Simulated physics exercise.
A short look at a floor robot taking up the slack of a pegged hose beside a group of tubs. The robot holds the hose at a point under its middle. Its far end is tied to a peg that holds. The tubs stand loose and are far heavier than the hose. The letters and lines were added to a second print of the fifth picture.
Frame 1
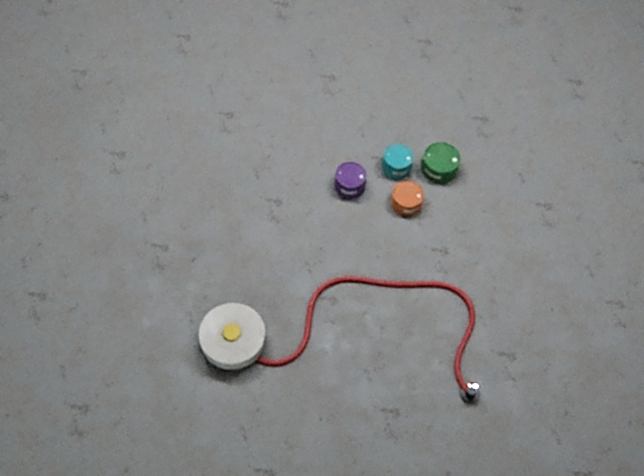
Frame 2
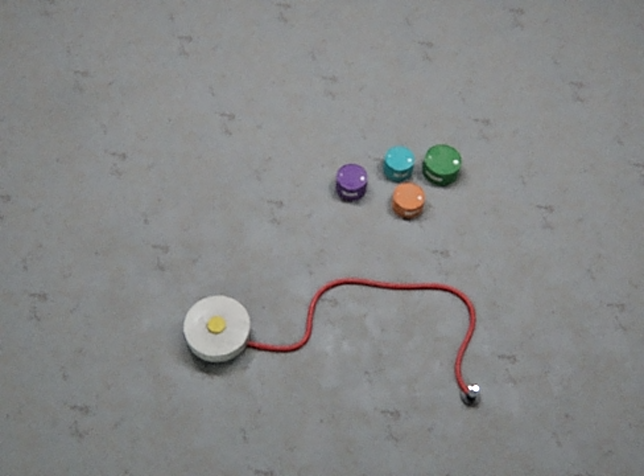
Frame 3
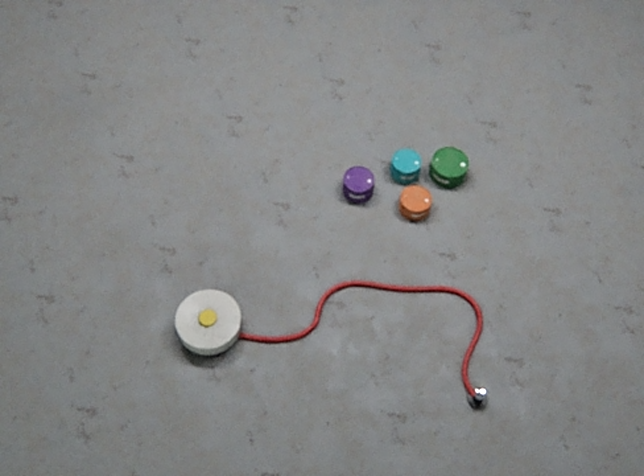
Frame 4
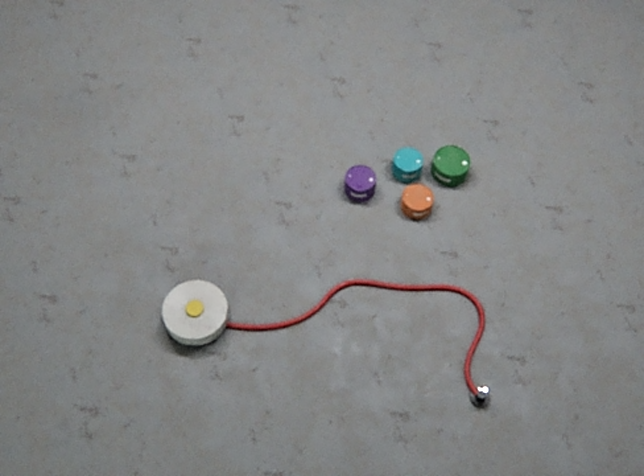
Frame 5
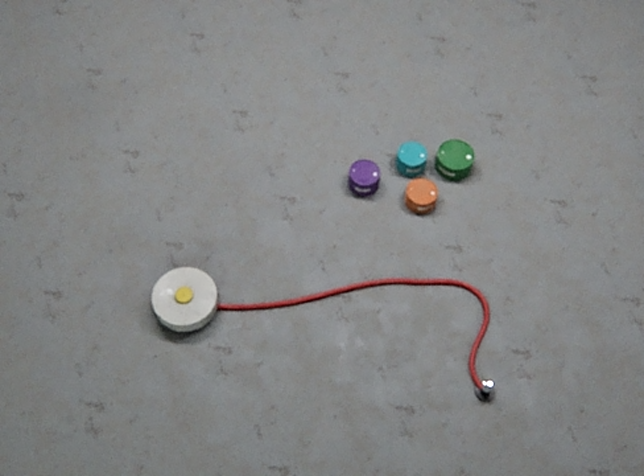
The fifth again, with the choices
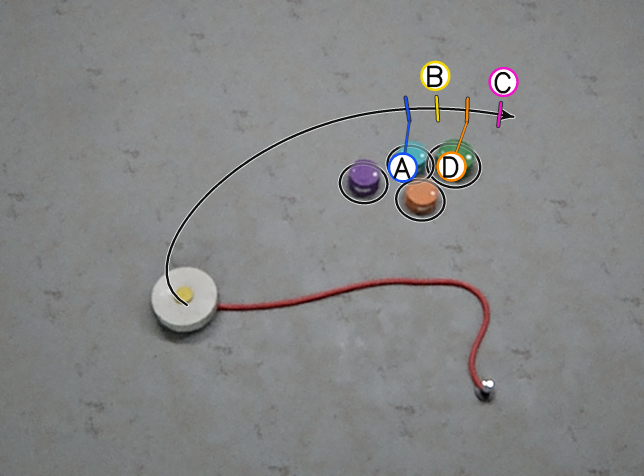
On a grey floor, a round white robot with a yellow centre crept left and slightly away, drawing the bends out of a red hose pegged at its other end, while four colourful tubs sat nearby.
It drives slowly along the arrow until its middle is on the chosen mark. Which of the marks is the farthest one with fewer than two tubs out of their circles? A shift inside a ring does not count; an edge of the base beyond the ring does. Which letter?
It should halt at D.
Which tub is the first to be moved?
The purple tub.
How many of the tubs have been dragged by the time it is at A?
The count is none.
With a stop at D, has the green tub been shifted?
No.
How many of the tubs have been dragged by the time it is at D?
By then, one.
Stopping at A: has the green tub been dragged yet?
By then, no.
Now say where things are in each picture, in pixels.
The first frame shows purple tub (350, 180); robot (233, 337); peg (472, 391).
The second frame shows robot (218, 329); turquoise tub (399, 164).
The third frame shows robot (209, 323); purple tub (358, 185).
The fourth frame shows robot (196, 313); green tub (451, 166).
The fifth frame shows robot (186, 300); orange tub (421, 196); purple tub (364, 178); peg (487, 388).
On the marked copy, A at (407, 109); B at (437, 109); C at (500, 114); D at (467, 110); the route from (187, 305) via (289, 138) to (513, 117).
Following D. Soon after the start, robot (218, 178).
Later, robot (345, 112).
In the end, robot (469, 104); purple tub (391, 181); one over the rings.
As for the rest, A is within the limit but short; B is within the limit but short; C has three over the rings.
